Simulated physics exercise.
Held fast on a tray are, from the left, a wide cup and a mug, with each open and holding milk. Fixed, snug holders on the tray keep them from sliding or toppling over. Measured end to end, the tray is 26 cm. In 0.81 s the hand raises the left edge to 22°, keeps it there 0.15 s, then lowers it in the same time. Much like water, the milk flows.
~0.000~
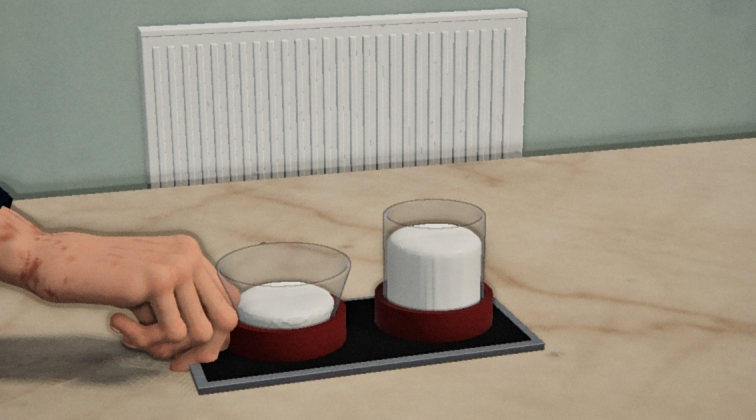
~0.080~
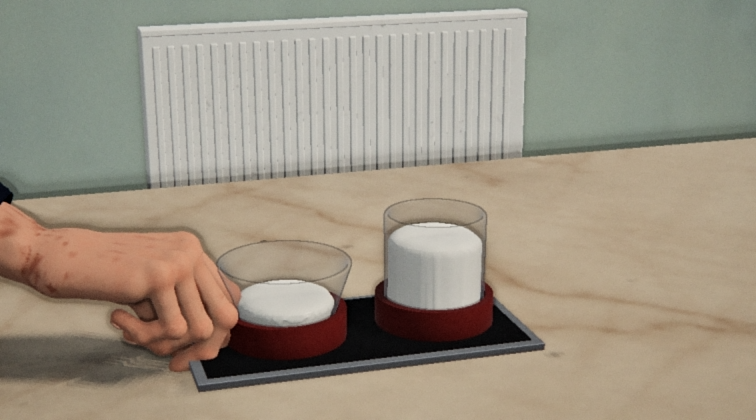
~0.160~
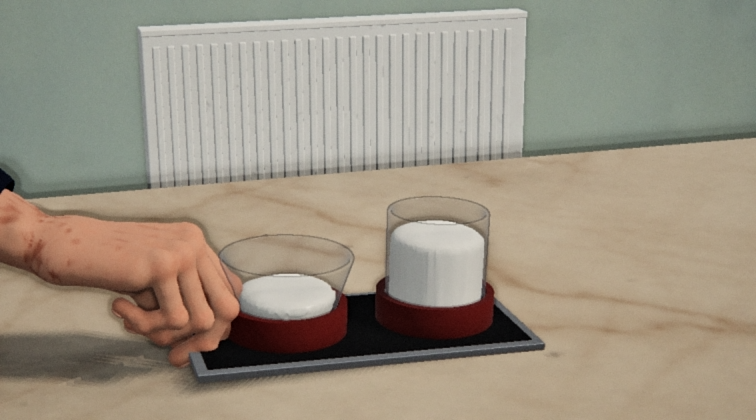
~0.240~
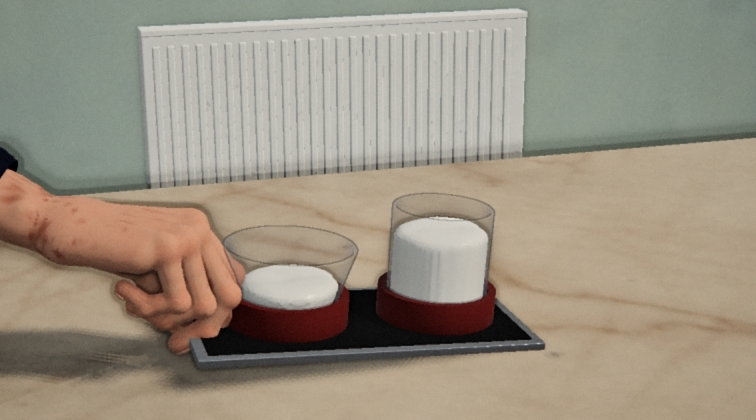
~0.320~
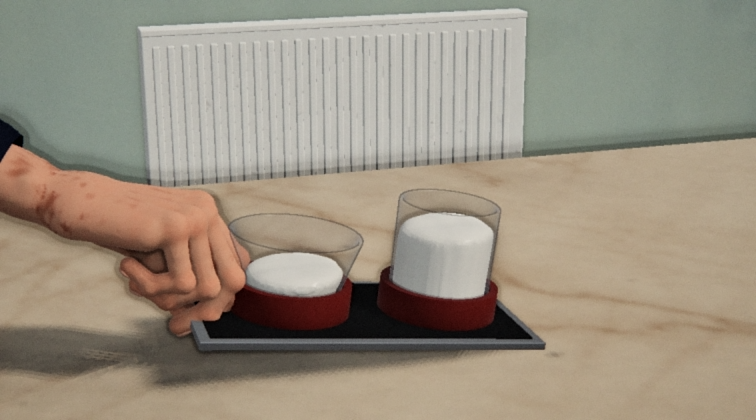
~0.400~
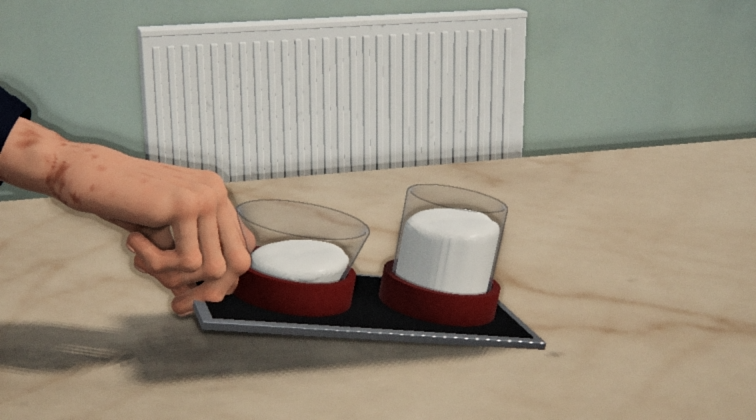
On a marble counter, a hand slowly raises the left edge of a tray holding two cups.
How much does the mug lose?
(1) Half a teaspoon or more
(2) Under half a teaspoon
2, under half a teaspoon.
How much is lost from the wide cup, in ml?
0 ml.
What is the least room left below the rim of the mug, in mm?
At its peak the liquid sits around 6 mm under the rim.
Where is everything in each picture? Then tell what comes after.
In the first picture, it slopes 0°; wide cup, level (233, 301) left, (331, 291) right, rim (347, 260); mug, level (388, 240) left, (475, 231) right, rim (480, 212); the milk in the mug stands 18 mm below the rim.
In the second picture, it slopes 1°; mug, level (388, 239) left, (476, 231) right.
In the third picture, it slopes 2°; mug, level (392, 236) left, (478, 230) right.
In the fourth picture, it slopes 4°; mug, level (395, 231) left, (481, 227) right.
In the fifth picture, it slopes 7°; mug, level (401, 227) left, (488, 223) right.
In the sixth picture, it slopes 11°; wide cup, level (249, 254) left, (346, 251) right; mug, level (406, 222) left, (493, 219) right.
By 0.81 s the slope is 22°; losses from the left are 0, 0 ml.
By 1.21 s the slope is 17°; losses from the left are 0, 0 ml.
By 1.61 s the slope is 2°; losses from the left are 0, 0 ml.
By 2.02 s the slope is 0°; losses from the left are 0, 0 ml.
At rest losses from the left are 0, 0 ml.
